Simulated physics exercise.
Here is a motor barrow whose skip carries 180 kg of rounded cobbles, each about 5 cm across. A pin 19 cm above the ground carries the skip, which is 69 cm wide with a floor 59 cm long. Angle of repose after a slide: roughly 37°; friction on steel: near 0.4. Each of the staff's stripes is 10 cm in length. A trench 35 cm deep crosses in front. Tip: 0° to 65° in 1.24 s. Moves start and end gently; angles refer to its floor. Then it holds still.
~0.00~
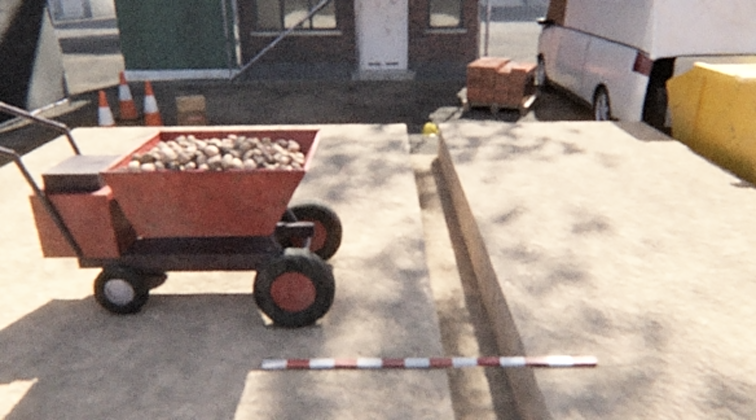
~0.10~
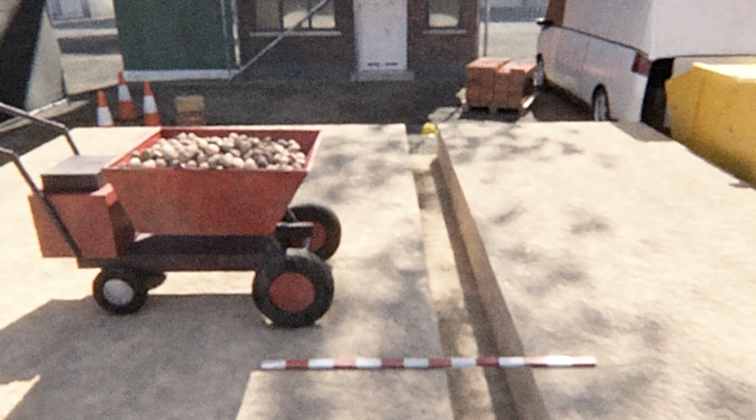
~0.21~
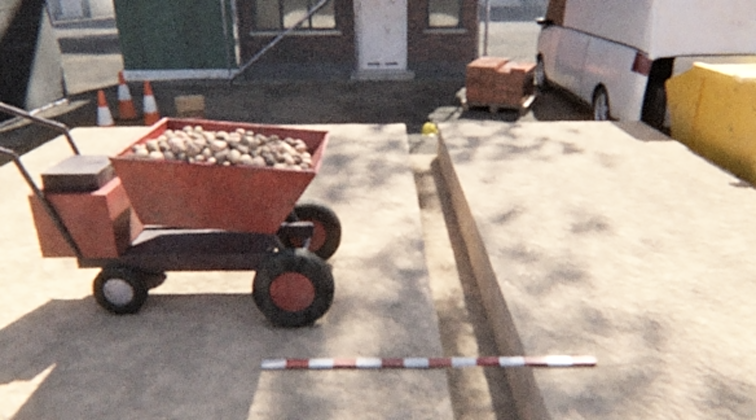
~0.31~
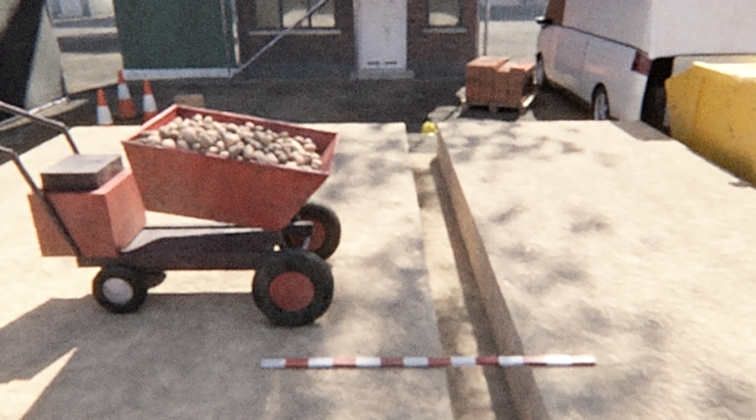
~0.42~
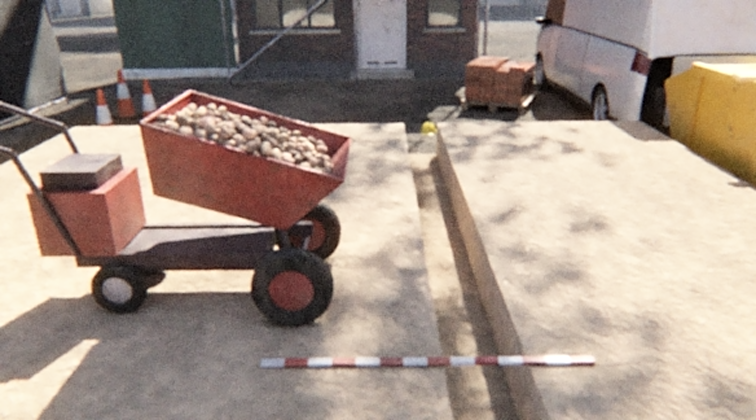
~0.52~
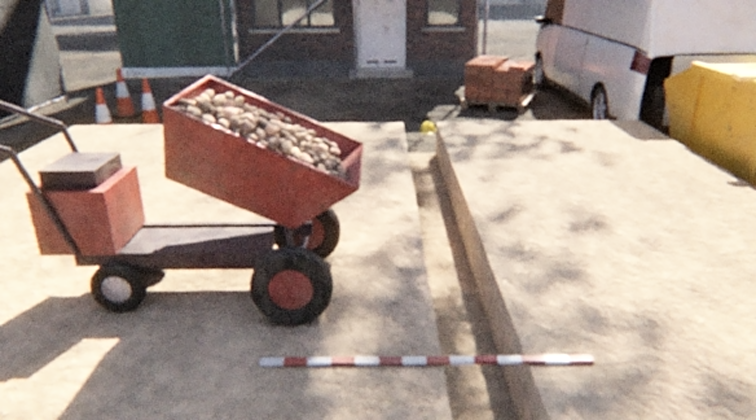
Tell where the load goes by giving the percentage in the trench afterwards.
About 67 per cent of the load is in the trench.
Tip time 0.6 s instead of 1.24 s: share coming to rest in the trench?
Something close to 55 per cent.
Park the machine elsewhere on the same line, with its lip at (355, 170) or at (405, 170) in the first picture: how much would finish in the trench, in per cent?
About 40 per cent first, then about 15 per cent.
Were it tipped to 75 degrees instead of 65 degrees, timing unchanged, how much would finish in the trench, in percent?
I'd expect around 95 in a hundred.
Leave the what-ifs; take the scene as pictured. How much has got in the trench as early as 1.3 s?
Around 25 per cent of it.
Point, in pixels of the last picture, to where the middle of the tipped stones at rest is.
I'd put it close to (463, 328).
After 0.9 s the floor is at 55°; 100 % in the skip; the foremost stones are at (402, 201).
After 1.3 s the floor is at 65°; 71 % in the skip, 2 % short of the trench, 27 % in the trench; the foremost stones are at (502, 311).
After 1.7 s the floor is at 65°; 48 % in the skip, 3 % short of the trench, 47 % in the trench, 3 % past the trench; the foremost stones are at (591, 282).
After 3.6 s the floor is at 65°; 27 % in the skip, 3 % short of the trench, 67 % in the trench, 3 % past the trench; the foremost stones are at (675, 281).
